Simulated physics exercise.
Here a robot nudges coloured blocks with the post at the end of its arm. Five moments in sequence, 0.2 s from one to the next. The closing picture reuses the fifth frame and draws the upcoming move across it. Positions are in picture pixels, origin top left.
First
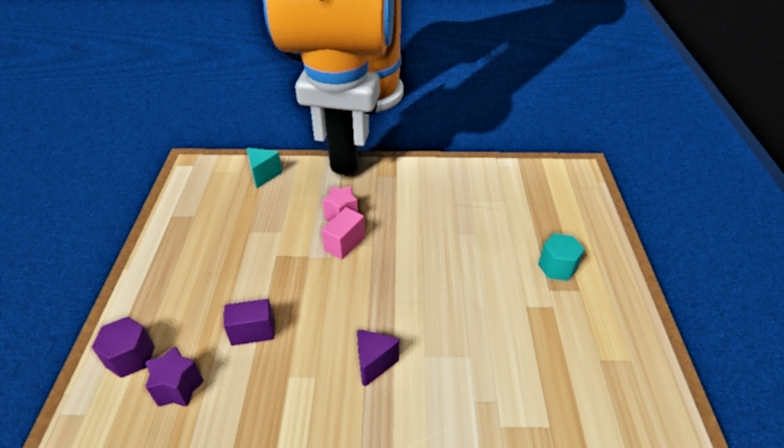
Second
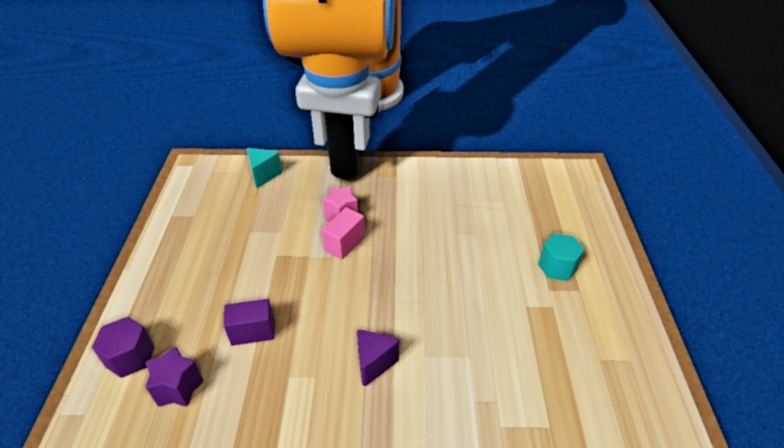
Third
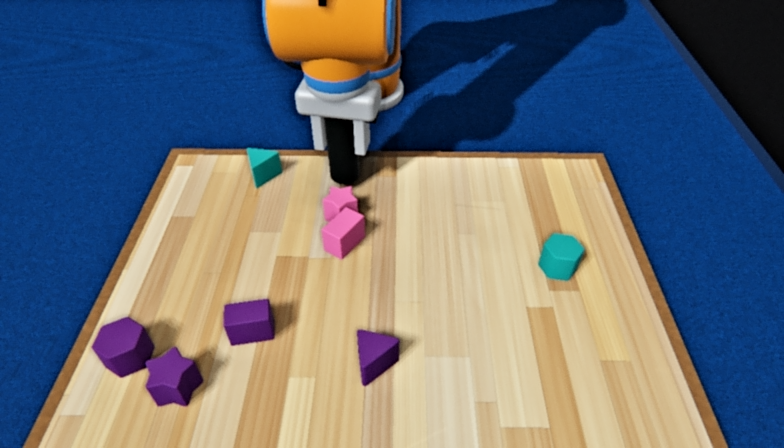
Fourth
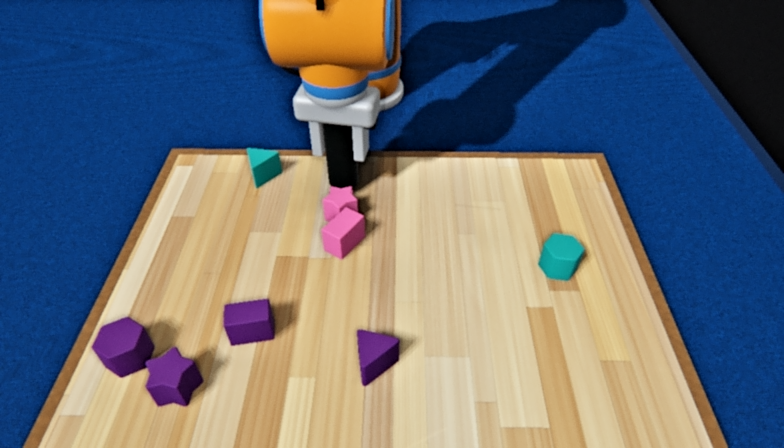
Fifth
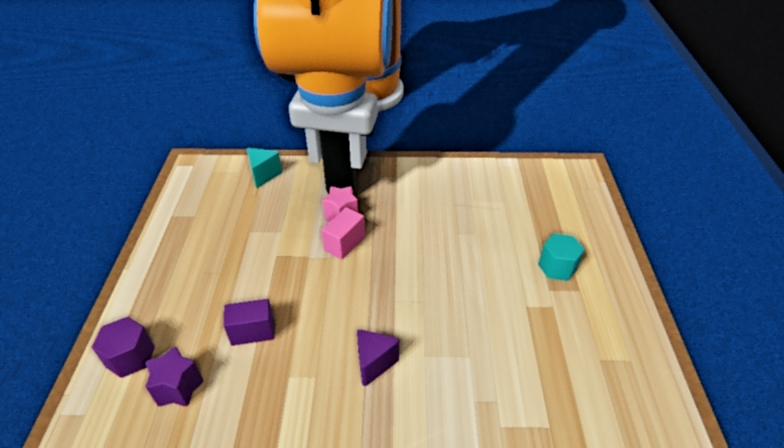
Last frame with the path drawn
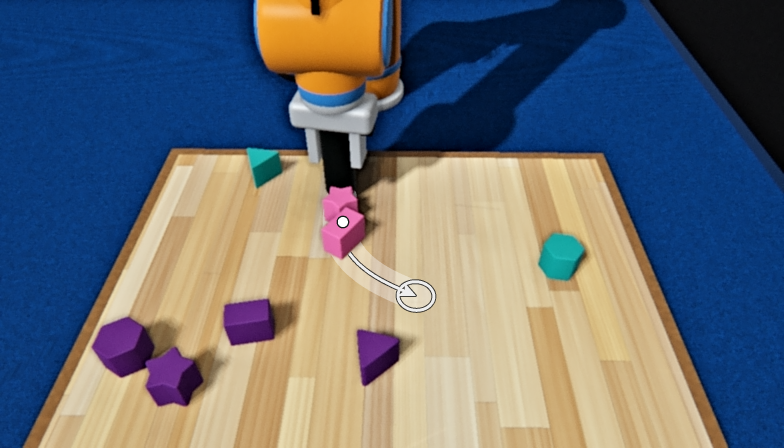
On a wooden board over a blue surface, an orange robot arm inches its black post toward the pink star-shaped block, which sits against a pink rectangular one, while the purple and teal blocks around them stay still.
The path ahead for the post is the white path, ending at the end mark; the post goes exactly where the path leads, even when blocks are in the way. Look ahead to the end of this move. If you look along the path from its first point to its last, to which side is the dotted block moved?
Facing from start to end, it will go to the right.
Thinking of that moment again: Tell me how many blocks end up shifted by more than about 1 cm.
Most likely two.
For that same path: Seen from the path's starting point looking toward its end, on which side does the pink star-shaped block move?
With start-to-end as forward, it shifts right.
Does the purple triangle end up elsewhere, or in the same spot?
At the end, its place is the same.
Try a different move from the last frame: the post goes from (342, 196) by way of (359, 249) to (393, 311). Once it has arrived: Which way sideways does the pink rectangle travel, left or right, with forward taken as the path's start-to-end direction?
It moves off to the right.
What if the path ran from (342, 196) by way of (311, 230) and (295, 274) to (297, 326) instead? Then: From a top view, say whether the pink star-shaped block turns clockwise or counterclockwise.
It makes a counterclockwise turn.
The drawn path runs from (342, 196) via (340, 233) and (365, 270), ending at (416, 296); the dot is on the pink rectangle.
The first path, step by step. One third of the way, post (339, 225); pink star-shaped block (339, 233); pink rectangle (354, 251), turned 15° clockwise.
Two thirds of the way, post (365, 262); pink star-shaped block (361, 273); pink rectangle (375, 295), turned 25° clockwise.
At the end, post (416, 288); pink star-shaped block (378, 287), turned 45° clockwise; pink rectangle (379, 315), turned 55° clockwise; purple triangle not moved.
